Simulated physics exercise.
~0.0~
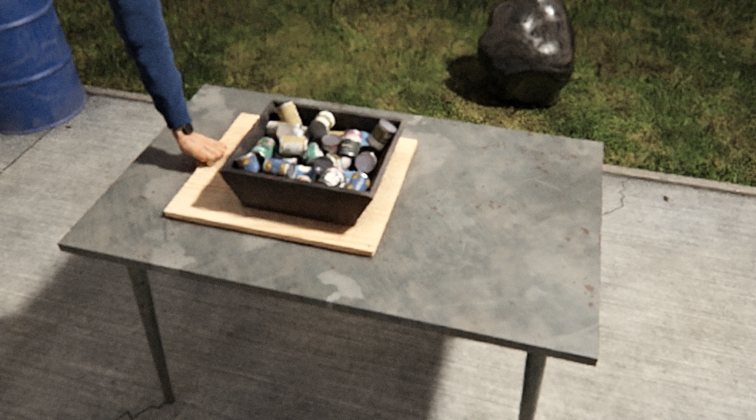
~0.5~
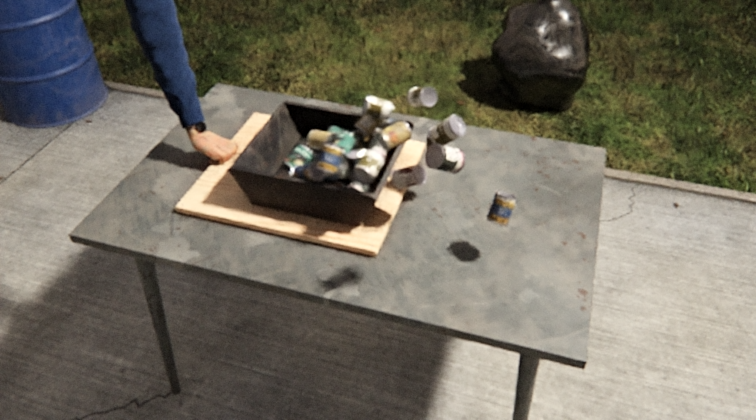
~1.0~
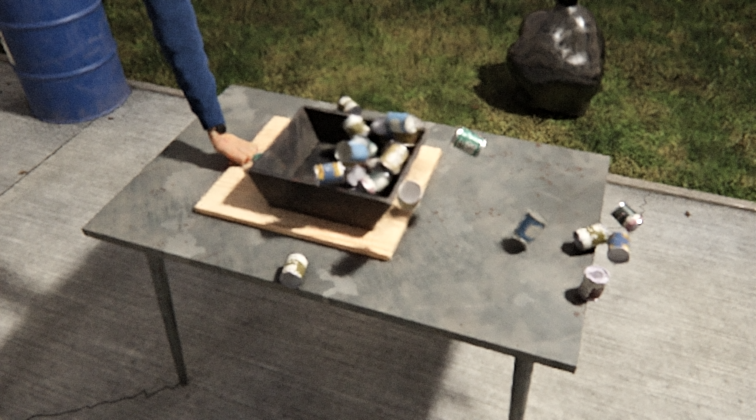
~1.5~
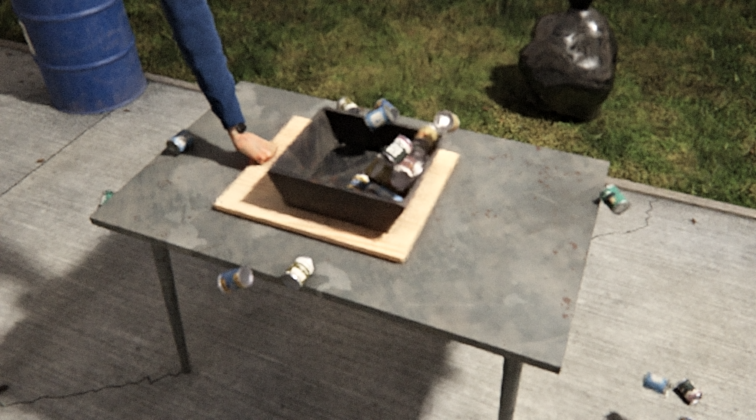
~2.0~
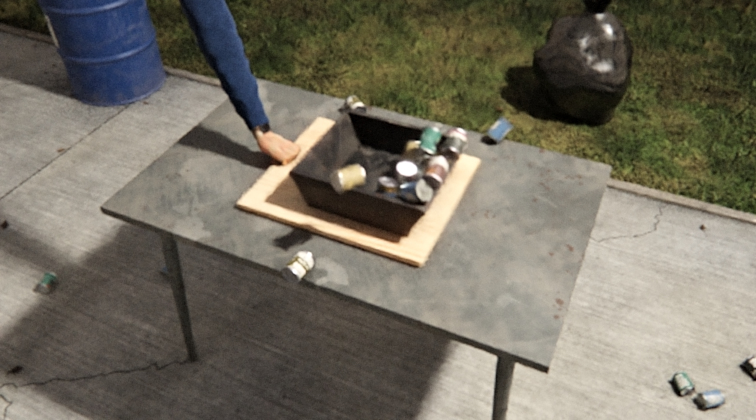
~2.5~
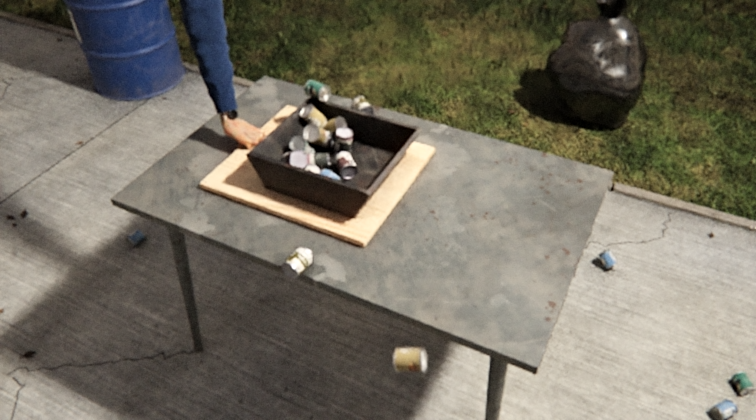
Small tins flew out of a black basket as a hand shook the board under it on a gray table, scattering across the tabletop and onto the concrete. By the end, some tins remained inside while one sat near the table's front edge.
